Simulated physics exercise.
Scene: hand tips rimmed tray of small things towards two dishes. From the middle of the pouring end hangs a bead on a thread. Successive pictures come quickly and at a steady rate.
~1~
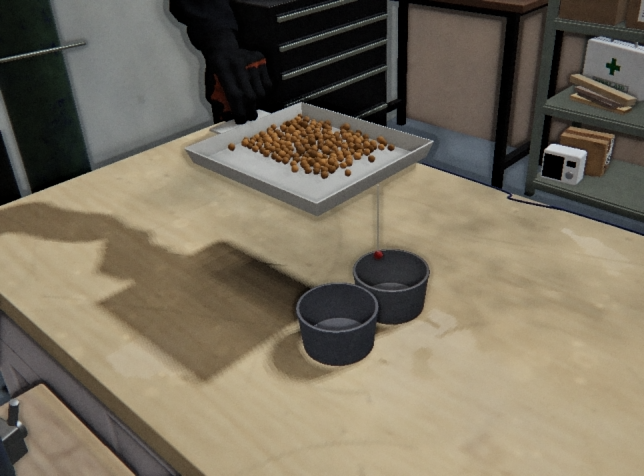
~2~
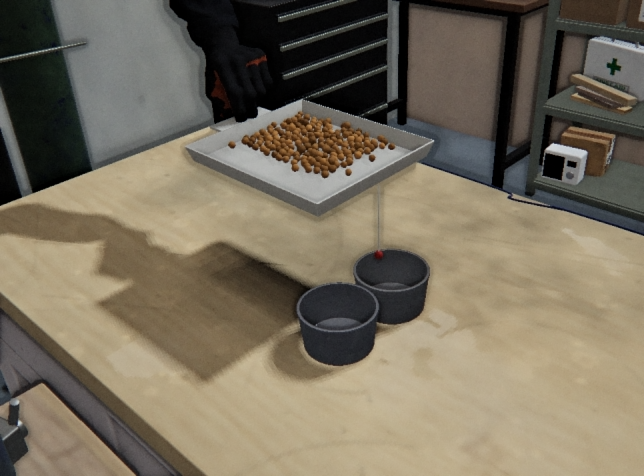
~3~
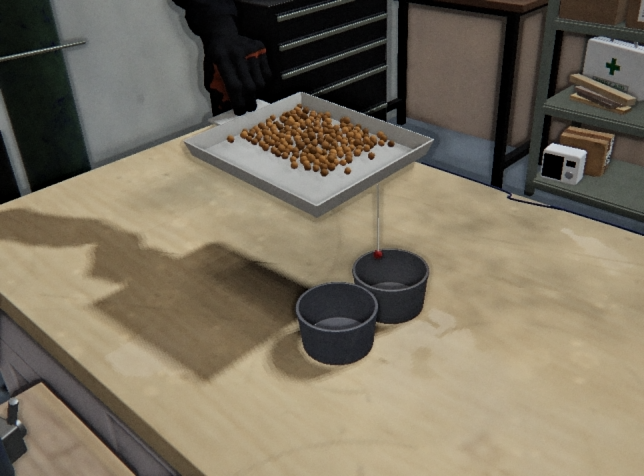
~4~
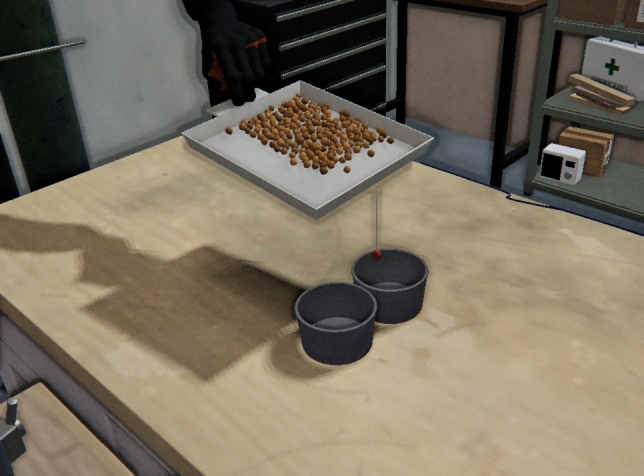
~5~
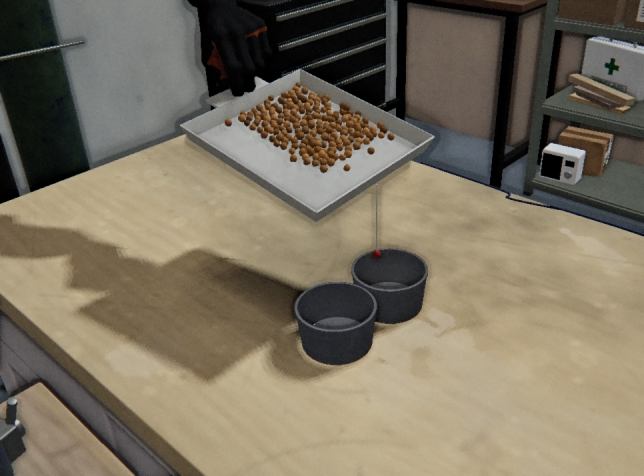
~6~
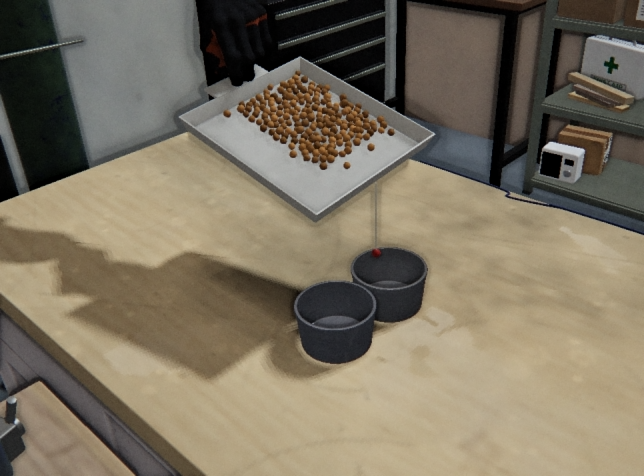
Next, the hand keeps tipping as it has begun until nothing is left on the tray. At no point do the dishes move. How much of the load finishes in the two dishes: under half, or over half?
Most gets caught.
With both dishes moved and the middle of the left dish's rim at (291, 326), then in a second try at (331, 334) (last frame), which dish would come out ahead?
First try: The right-side dish; second try: The right-side dish.
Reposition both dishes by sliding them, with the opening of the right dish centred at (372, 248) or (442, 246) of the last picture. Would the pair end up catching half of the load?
First try: Lower than half; second try: Lower than half.
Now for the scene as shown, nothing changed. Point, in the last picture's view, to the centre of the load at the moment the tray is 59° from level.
Look around (339, 176) in the last picture.
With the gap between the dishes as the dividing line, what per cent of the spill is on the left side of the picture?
Around 20 %.
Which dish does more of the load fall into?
Fuller at the end: The leftward one.
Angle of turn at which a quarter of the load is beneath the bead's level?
My estimate is some 100 degrees.
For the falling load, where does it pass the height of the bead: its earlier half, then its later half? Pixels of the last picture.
For the early half I get (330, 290), and for the late half (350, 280).
Soon, tray tipped steeply; nearly all on the tray; a stray few in the left dish; a stray few outside both; a stray few in the air.
A while on, tray tipped right over; most on the tray; about a quarter in the left dish; a stray few in the right dish; a stray few outside both; a stray few in the air.
Towards the end, tray tipped past a quarter turn; most in the left dish; a small part in the right dish; about a quarter outside both.
Finally, tray tipped past a quarter turn; most in the left dish; a small part in the right dish; about a quarter outside both.
